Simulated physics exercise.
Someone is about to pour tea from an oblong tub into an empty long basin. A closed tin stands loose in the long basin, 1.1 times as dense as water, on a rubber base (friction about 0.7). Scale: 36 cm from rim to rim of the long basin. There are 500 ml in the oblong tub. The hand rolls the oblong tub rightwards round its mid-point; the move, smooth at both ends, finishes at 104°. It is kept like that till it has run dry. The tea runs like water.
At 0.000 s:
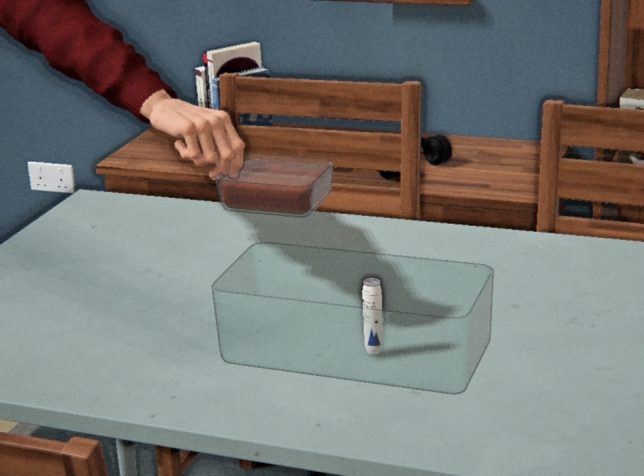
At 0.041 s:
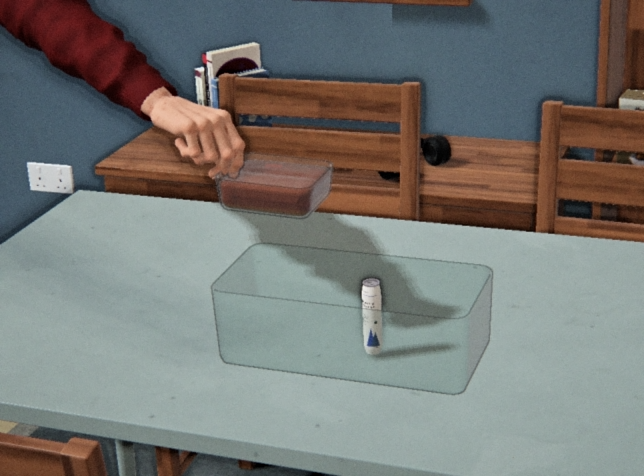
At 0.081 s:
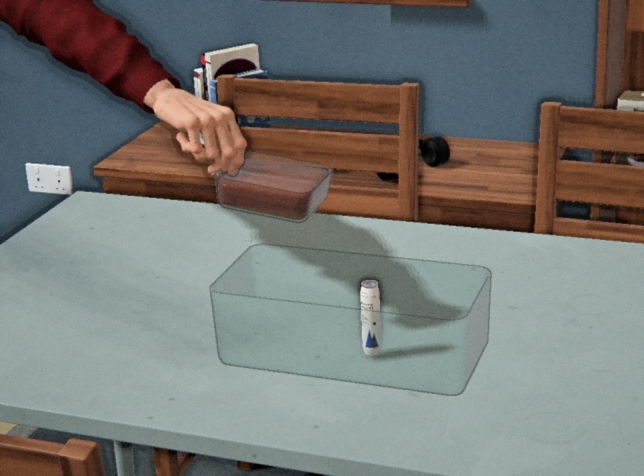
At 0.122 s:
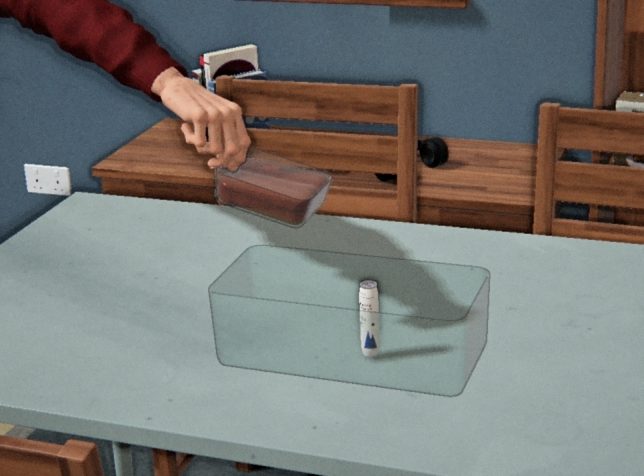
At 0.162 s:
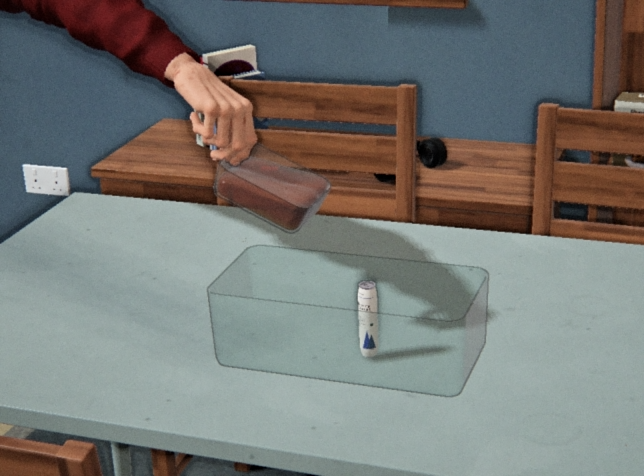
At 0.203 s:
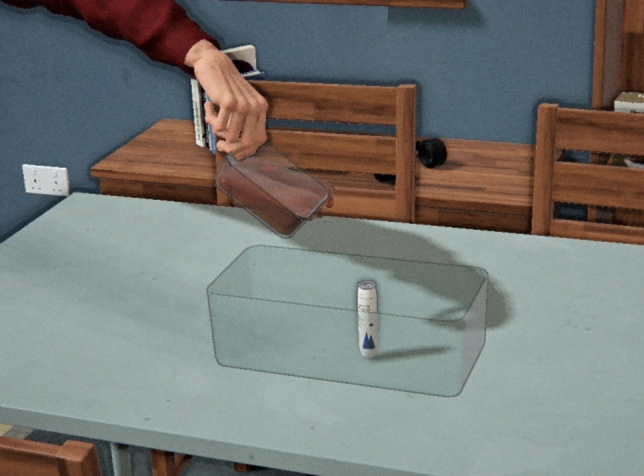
A hand tilts a clear tub of brown liquid rightwards above a long clear basin.
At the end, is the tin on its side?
It topples.
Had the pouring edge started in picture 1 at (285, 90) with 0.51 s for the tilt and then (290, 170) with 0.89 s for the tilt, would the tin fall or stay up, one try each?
First it goes over; then it stays up.
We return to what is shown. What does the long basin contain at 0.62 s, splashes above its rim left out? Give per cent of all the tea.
Some 98 per cent.
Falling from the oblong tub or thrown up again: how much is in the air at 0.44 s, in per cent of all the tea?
About 28 per cent.
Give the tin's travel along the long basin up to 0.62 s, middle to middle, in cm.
Some 4 cm.
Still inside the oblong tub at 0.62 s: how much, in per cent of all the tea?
About 0 per cent.
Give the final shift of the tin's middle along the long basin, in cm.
About 7.0 cm.
After 0.44 s the tilt is 100° and 5 per cent is still to pour; the tin stands where it began.
After 0.62 s the tilt is 104° and 0 per cent is still to pour; the tin leans 41°.
After 0.81 s the tilt is 104° and 0 per cent is still to pour; the tin lies on its side.
After 1.01 s the tilt is 104° and 0 per cent is still to pour; the tin lies on its side.
In the end the tin lies on its side.
